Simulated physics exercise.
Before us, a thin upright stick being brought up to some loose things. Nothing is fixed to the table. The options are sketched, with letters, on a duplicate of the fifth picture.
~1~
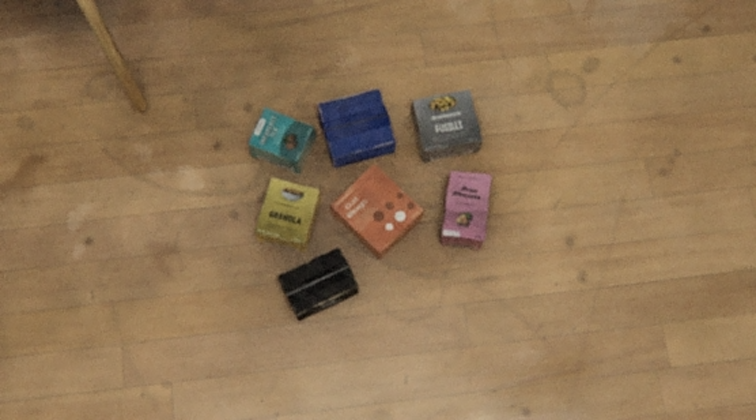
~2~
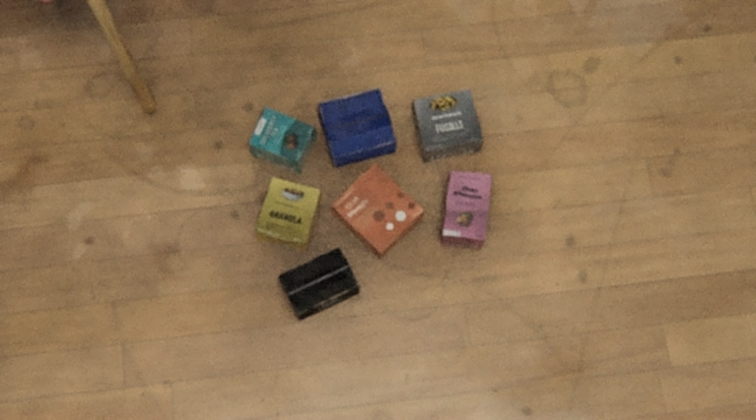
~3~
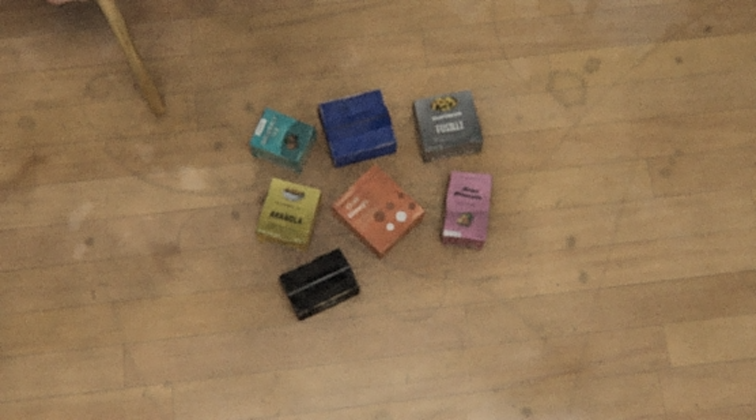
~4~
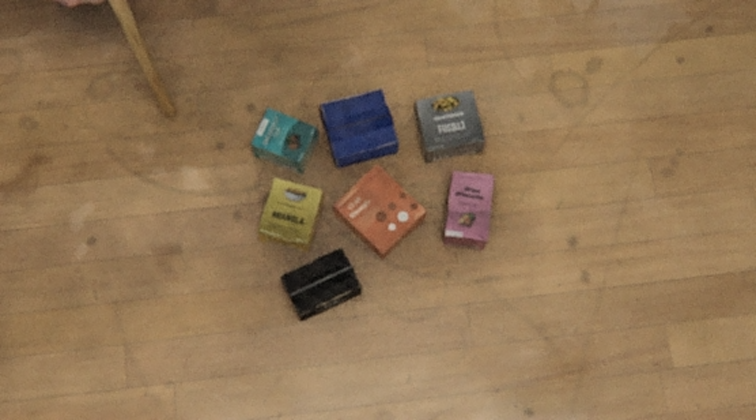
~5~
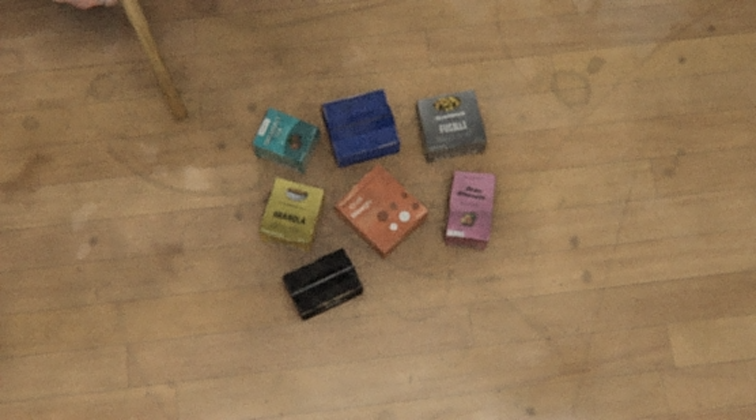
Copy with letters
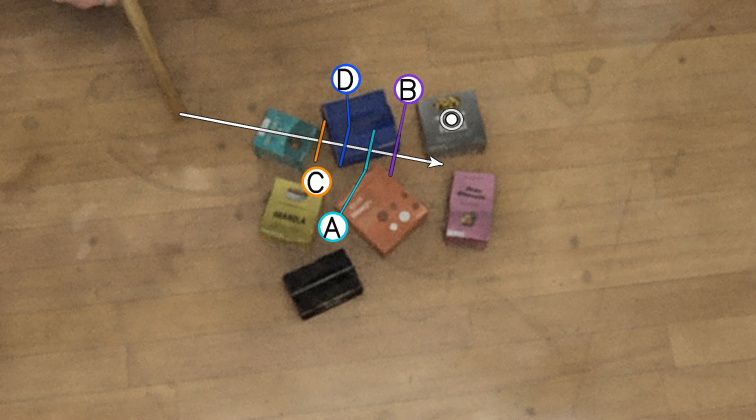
Thin wooden stick at upper left edging slowly rightward, a hand just visible at its top, beside seven small coloured packages lying still.
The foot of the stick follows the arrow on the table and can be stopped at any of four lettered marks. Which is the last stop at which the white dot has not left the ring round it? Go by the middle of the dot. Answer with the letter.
Up to mark D.
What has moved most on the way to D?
The turquoise packet.
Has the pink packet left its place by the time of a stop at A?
No.
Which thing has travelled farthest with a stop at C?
The turquoise packet has gone farthest.
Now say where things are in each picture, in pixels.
The first picture shows grey box (446, 126); orange box (377, 211); black box (319, 285).
The second picture shows black box (319, 284); yellow box (289, 215).
The third picture shows blue box (358, 128); pink packet (466, 210).
The fourth picture shows turquoise packet (285, 141); grey box (449, 126).
The fifth picture shows orange box (381, 211); black box (323, 285); yellow box (293, 216).
On the marked copy, A at (370, 151); B at (395, 155); C at (320, 141); D at (345, 146); the arrow from (181, 114) to (442, 164); the white dot at (451, 119).
With D. Early on, foot of the stick (241, 127).
Further on, foot of the stick (301, 138); turquoise packet (315, 160).
At the end, foot of the stick (345, 146); turquoise packet (340, 175); blue box (380, 125); the dot is still in its ring.
As for the rest, A shifts the dotted thing to (469, 121); B shifts the dotted thing to (489, 111); C keeps the dot in but is short.
